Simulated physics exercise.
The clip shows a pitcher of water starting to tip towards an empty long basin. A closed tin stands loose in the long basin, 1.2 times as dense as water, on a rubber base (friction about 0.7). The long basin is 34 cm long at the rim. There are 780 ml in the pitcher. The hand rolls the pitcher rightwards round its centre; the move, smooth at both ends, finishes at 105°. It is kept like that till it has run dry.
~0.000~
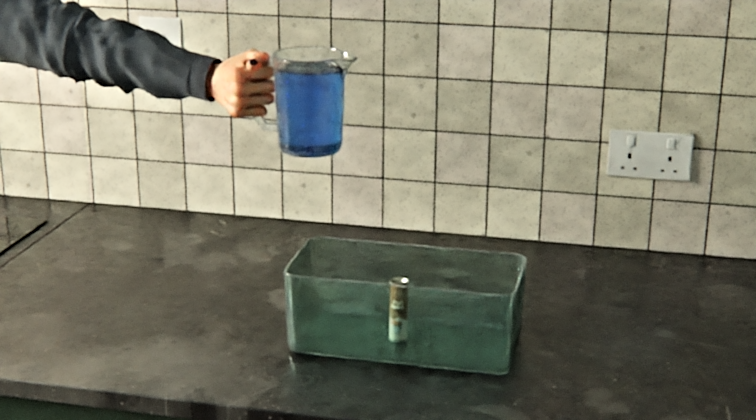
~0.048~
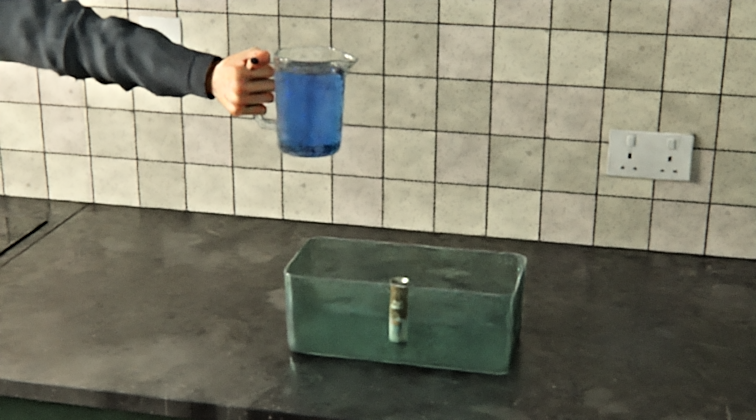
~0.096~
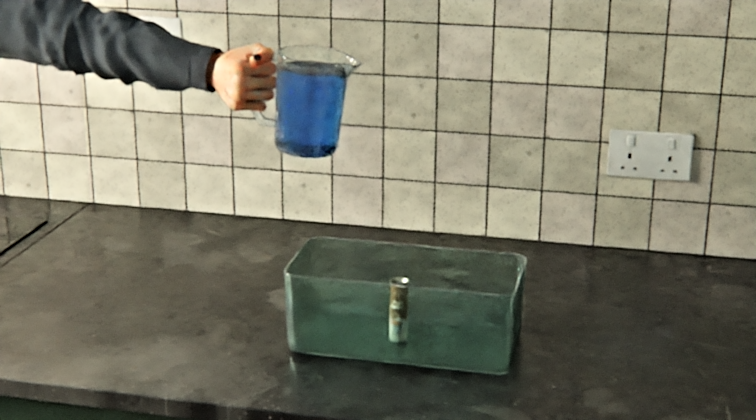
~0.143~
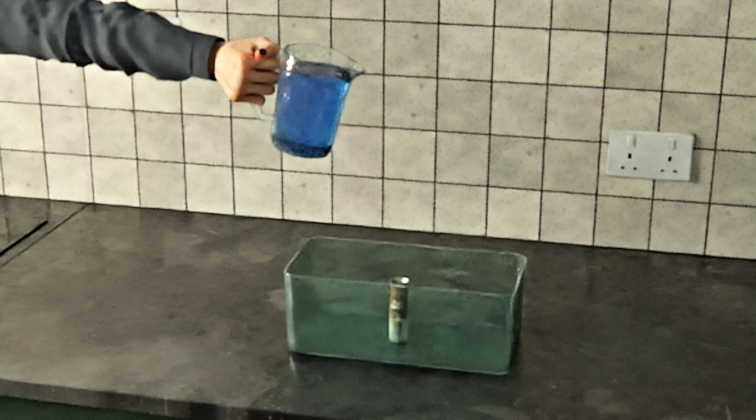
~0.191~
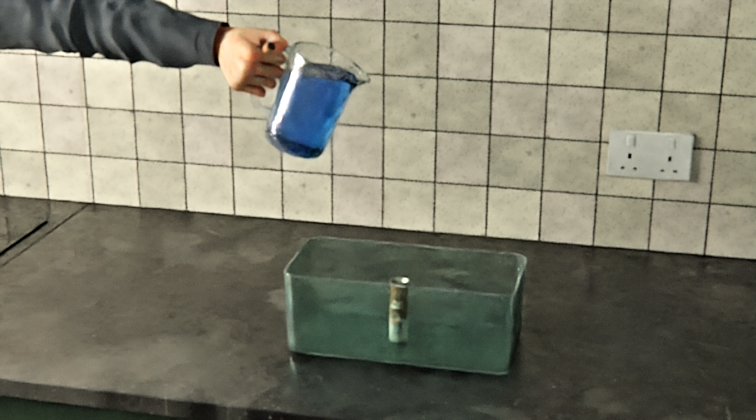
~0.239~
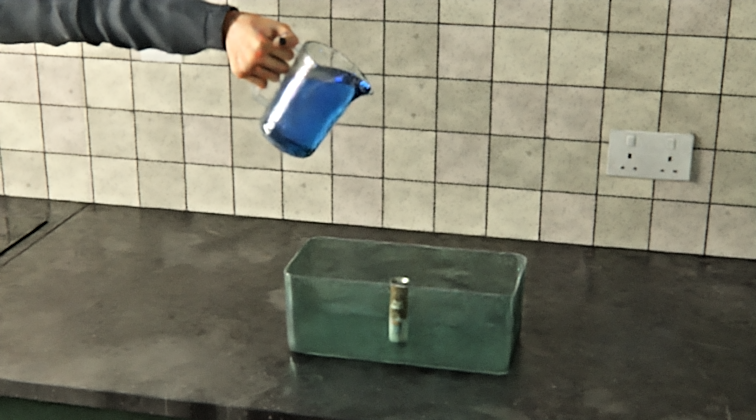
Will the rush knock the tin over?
It stays up.
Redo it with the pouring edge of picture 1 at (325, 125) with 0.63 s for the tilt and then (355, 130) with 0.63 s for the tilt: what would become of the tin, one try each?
First it goes over; then it falls.
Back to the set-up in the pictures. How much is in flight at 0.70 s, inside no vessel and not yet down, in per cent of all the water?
Some 32 per cent.
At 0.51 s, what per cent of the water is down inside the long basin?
Some 4 per cent.
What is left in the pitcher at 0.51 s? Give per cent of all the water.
Near 62 in a hundred.
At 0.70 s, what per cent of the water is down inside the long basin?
Some 48 per cent.
Then, 0.51 s in, the tilt is 95° and 63 per cent is still to pour; the tin stands where it began.
Then, 0.70 s in, the tilt is 105° and 20 per cent is still to pour; the tin stands where it began.
Then, 0.91 s in, the tilt is 105° and 4 per cent is still to pour; the tin stands where it began.
Then, 1.13 s in, the tilt is 105° and 0 per cent is still to pour; the tin stands where it began.
Finally, the tin stands where it began.
